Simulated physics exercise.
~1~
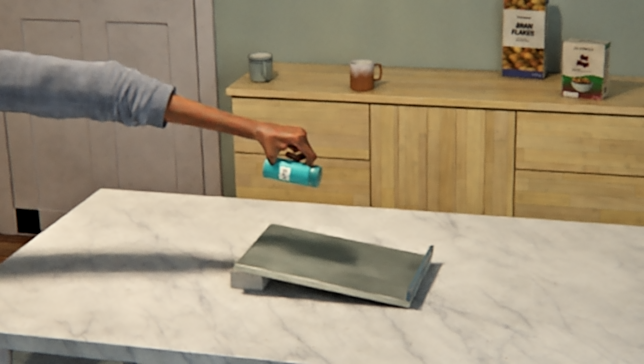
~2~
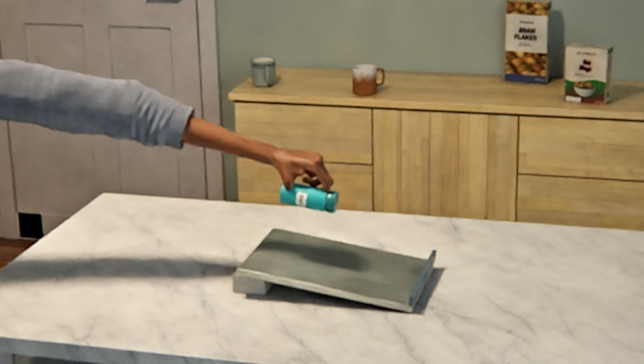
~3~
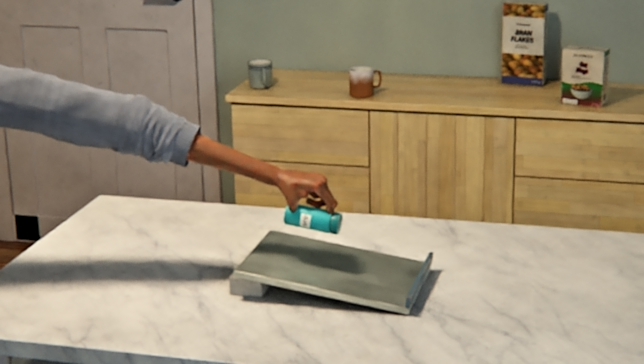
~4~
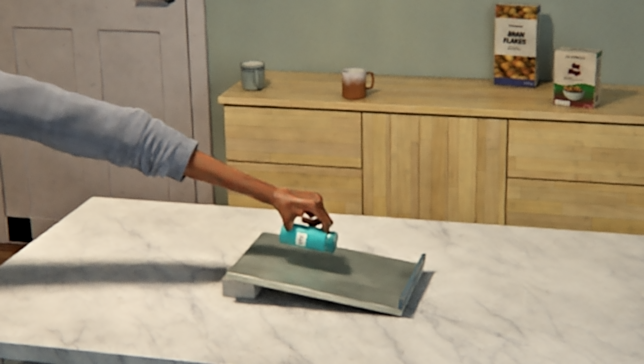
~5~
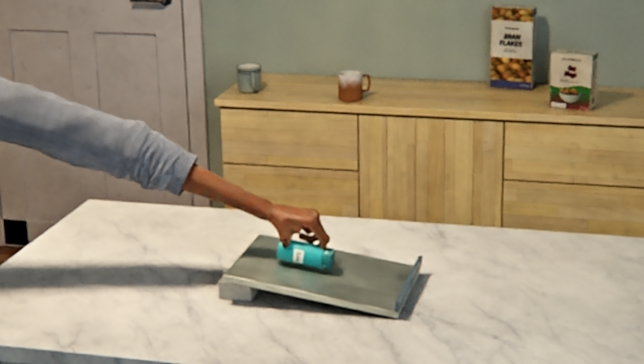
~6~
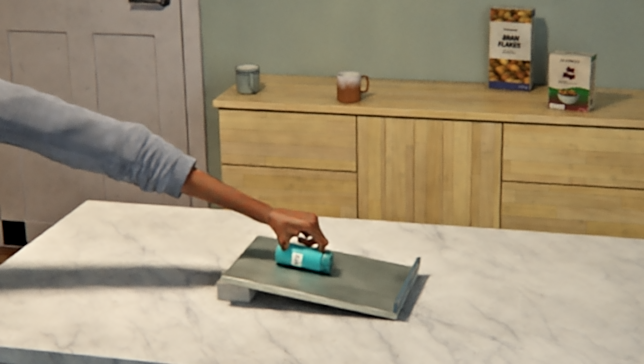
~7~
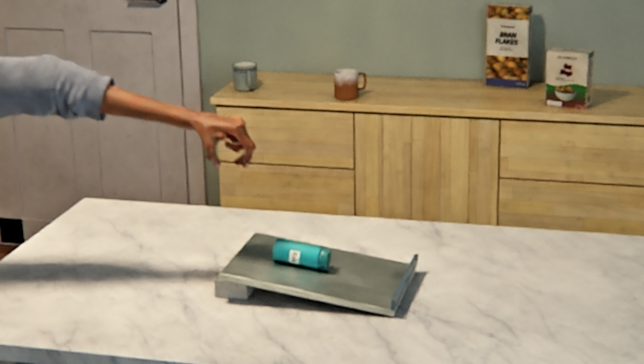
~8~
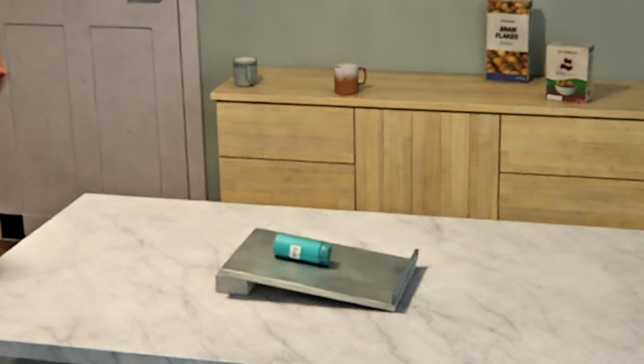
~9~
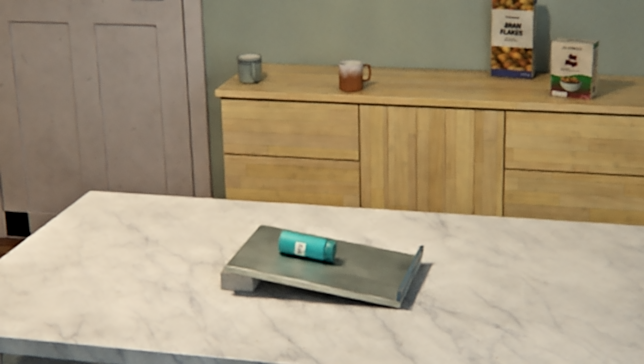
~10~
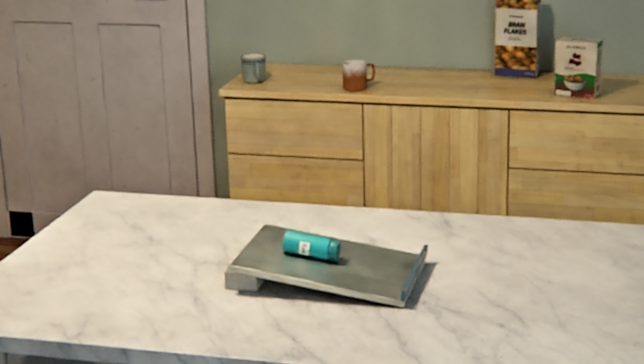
In a kitchen, a slightly swaying view looks down on a white marble-patterned tabletop, with a pale door at the left and a wooden sideboard holding two mugs and two food boxes behind. A grey board with a raised lip at its right end sits on the table, its left end propped on a block. From the left, an arm in a blue-grey sleeve carries a turquoise shaker right and down, laying it on its side on the board. The fingers let go, and the hand draws back out of view to the left. The shaker stays where it was placed, resting still on the sloping board.
